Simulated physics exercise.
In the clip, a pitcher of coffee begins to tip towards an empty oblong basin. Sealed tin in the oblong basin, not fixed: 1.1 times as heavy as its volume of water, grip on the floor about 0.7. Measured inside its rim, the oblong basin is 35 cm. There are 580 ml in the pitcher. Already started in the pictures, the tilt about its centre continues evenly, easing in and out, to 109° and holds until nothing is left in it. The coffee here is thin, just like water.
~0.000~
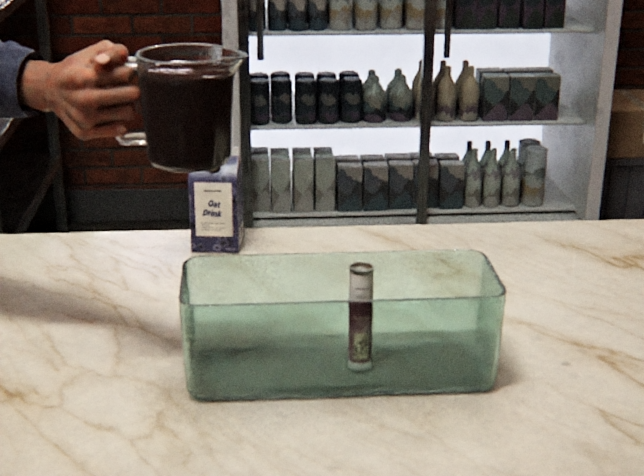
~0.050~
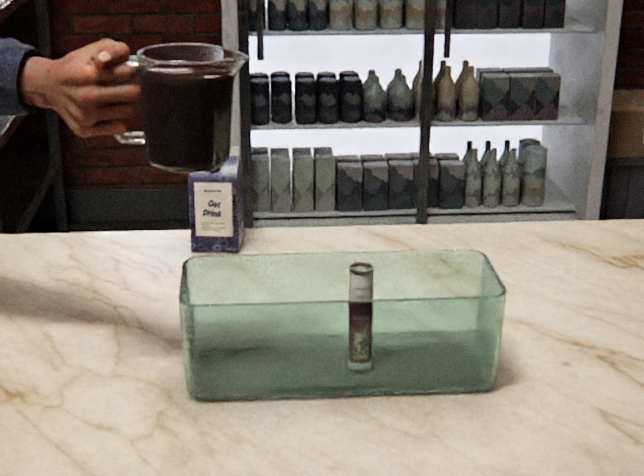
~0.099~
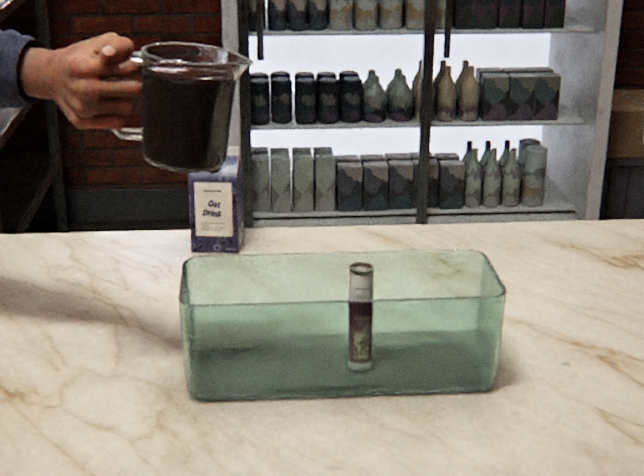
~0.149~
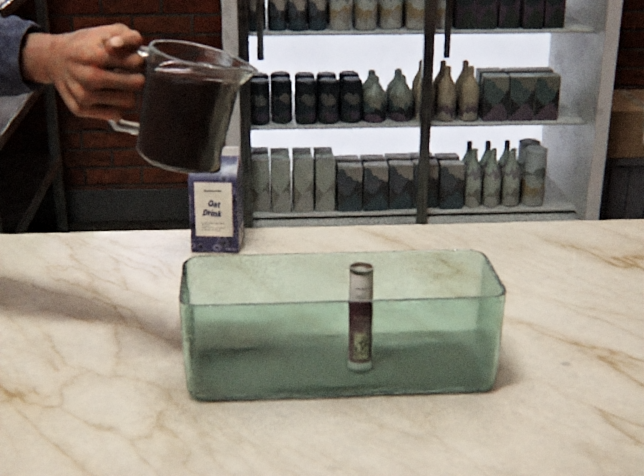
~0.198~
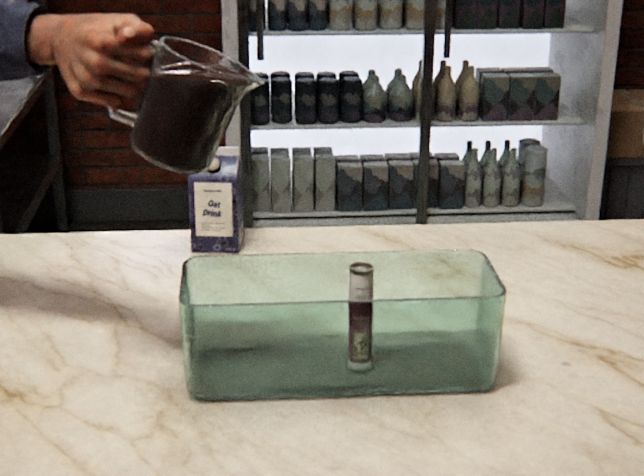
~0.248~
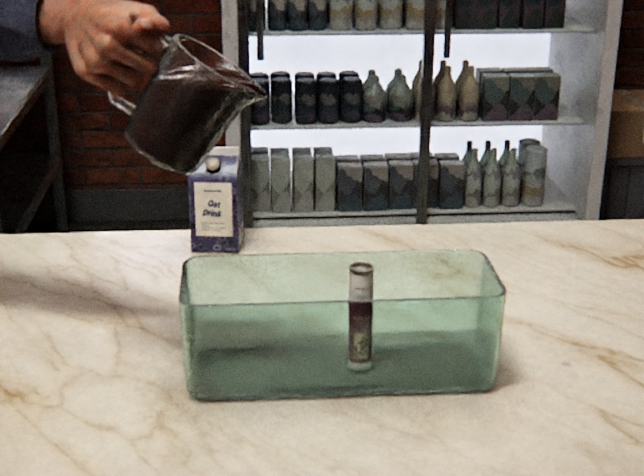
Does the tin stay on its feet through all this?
No.
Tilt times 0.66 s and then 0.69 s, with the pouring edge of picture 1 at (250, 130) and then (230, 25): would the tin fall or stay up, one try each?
Trial 1 - tin stays standing; trial 2 - tin stays standing.
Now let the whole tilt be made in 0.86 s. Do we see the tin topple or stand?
So the tin will tip over.
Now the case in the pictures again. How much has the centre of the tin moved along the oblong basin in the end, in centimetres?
The tin's middle ends up about 8.5 cm along the basin.
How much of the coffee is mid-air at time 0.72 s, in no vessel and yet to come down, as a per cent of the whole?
In-air share: About 24 %.
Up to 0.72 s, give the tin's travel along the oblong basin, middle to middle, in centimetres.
Near 3 cm of travel.
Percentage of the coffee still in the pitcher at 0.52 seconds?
Close to 54 percent of the liquid remains at that time.
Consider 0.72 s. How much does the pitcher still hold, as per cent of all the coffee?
I reckon near 10 per cent still sits there.
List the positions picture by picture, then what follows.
It leans 0°; its right rim is at (248, 54); the coffee meets the walls at (142, 69) and (232, 69); the oblong basin's rim runs from (182, 282) to (495, 273); the tin's top is at (361, 272), in the first picture.
It leans 2°; its right rim is at (250, 56); the coffee meets the walls at (143, 69) and (232, 69), in the second picture.
It leans 6°; its right rim is at (254, 61); the coffee meets the walls at (146, 68) and (236, 71), in the third picture.
It leans 13°; its right rim is at (259, 70); the coffee meets the walls at (150, 68) and (242, 74), in the fourth picture.
It leans 22°; its right rim is at (264, 82); the coffee meets the walls at (150, 81) and (251, 77), in the fifth picture.
It leans 34°; its right rim is at (268, 97); the coffee meets the walls at (143, 94) and (264, 89); 1 per cent is over the edge, in the sixth picture.
Then, 0.52 s in, the tilt is 98° and 54 per cent is still to pour; the tin stands where it began.
Then, 0.72 s in, the tilt is 109° and 11 per cent is still to pour; the tin leans 14°.
Then, 0.93 s in, the tilt is 109° and 1 per cent is still to pour; the tin lies on its side.
Then, 1.16 s in, the tilt is 109° and 0 per cent is still to pour; the tin lies on its side.
Finally, the tin lies on its side.
